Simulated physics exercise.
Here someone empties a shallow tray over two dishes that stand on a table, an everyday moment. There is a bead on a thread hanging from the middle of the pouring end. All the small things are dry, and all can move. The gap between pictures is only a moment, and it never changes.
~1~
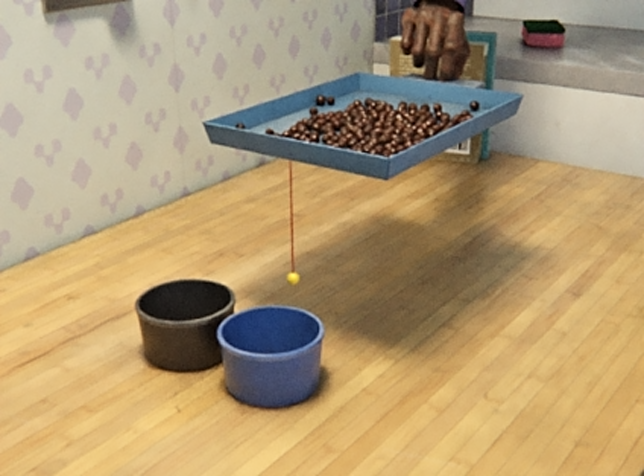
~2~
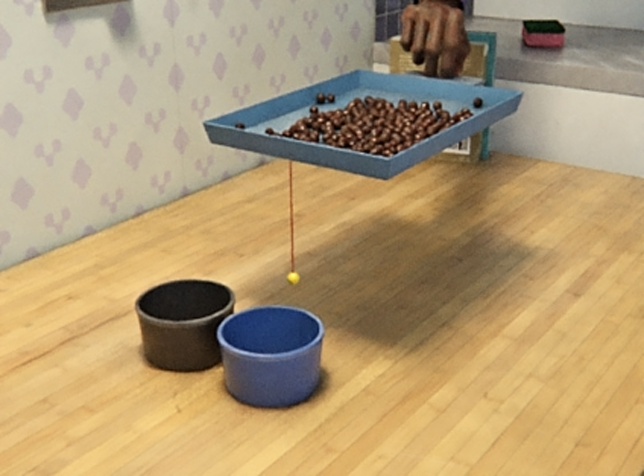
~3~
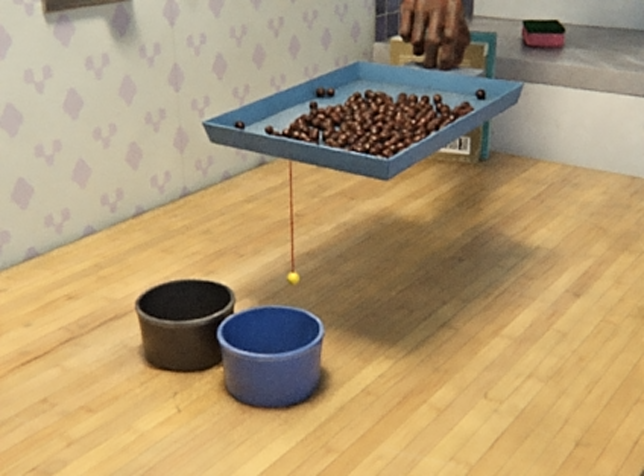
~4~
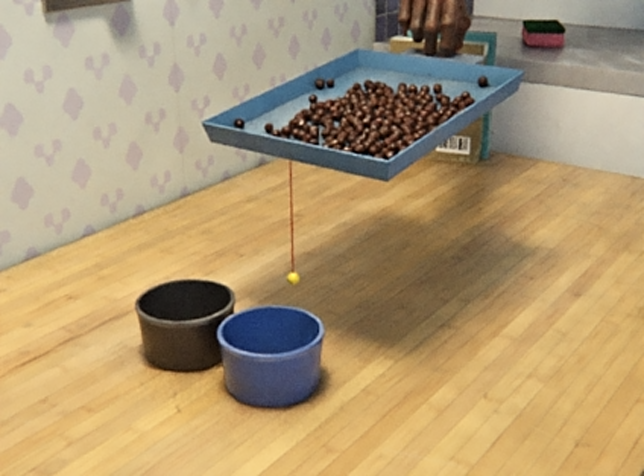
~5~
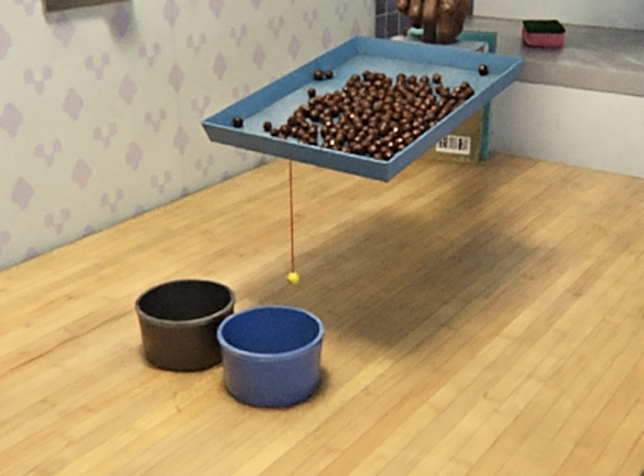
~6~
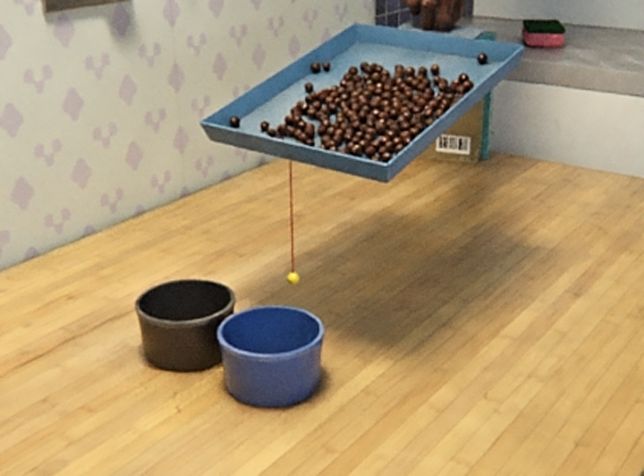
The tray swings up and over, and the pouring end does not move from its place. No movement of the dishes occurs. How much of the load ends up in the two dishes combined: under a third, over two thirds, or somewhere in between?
Lands mid-range.
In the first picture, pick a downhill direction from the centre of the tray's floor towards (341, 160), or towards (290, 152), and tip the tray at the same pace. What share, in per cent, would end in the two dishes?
Respectively 20 % and 80 %.
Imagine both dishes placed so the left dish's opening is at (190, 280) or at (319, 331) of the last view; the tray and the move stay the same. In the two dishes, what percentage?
Close to 30 in a hundred, then close to 60 in a hundred.
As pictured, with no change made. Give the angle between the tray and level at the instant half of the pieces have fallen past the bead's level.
85°.
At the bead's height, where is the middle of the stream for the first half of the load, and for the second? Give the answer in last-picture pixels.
First around (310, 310), afterwards around (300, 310).
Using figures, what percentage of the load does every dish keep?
Out of every hundred, close to 10 go left and close to 50 go right.
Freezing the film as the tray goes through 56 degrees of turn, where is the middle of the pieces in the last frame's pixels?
The middle of the pieces lands at roughly (332, 115).
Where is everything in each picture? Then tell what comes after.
The first frame shows corners of the pouring end (210, 122) and (387, 156), level; middle of the load (370, 129), chocolate balls; left dish (153, 339); right dish (239, 373); bead on its thread (293, 278).
The second frame shows corners of the pouring end (210, 122) and (387, 156), level; middle of the load (370, 128).
The third frame shows corners of the pouring end (209, 121) and (387, 157), tipped barely, lowest at the right corner; middle of the load (370, 125).
The fourth frame shows corners of the pouring end (208, 121) and (386, 159), tipped a little, lowest at the right corner; middle of the load (369, 119).
The fifth frame shows corners of the pouring end (207, 121) and (386, 160), tipped a little, lowest at the right corner; middle of the load (368, 114).
The sixth frame shows corners of the pouring end (207, 121) and (385, 161), tipped a little, lowest at the right corner; middle of the load (366, 111), roughly two thirds on the move; left dish (153, 339); right dish (239, 373).
Just after the last frame, tray tipped steeply; every one on the tray.
A moment on, tray tipped right over; about a tenth on the tray; roughly a third in the right dish; about a tenth in the left dish; roughly a third outside both; about a tenth in the air.
Further on, tray tipped past a quarter turn; roughly half in the right dish; about a tenth in the left dish; roughly half outside both.
When it is over, tray tipped past a quarter turn; roughly half in the right dish; about a tenth in the left dish; roughly half outside both.
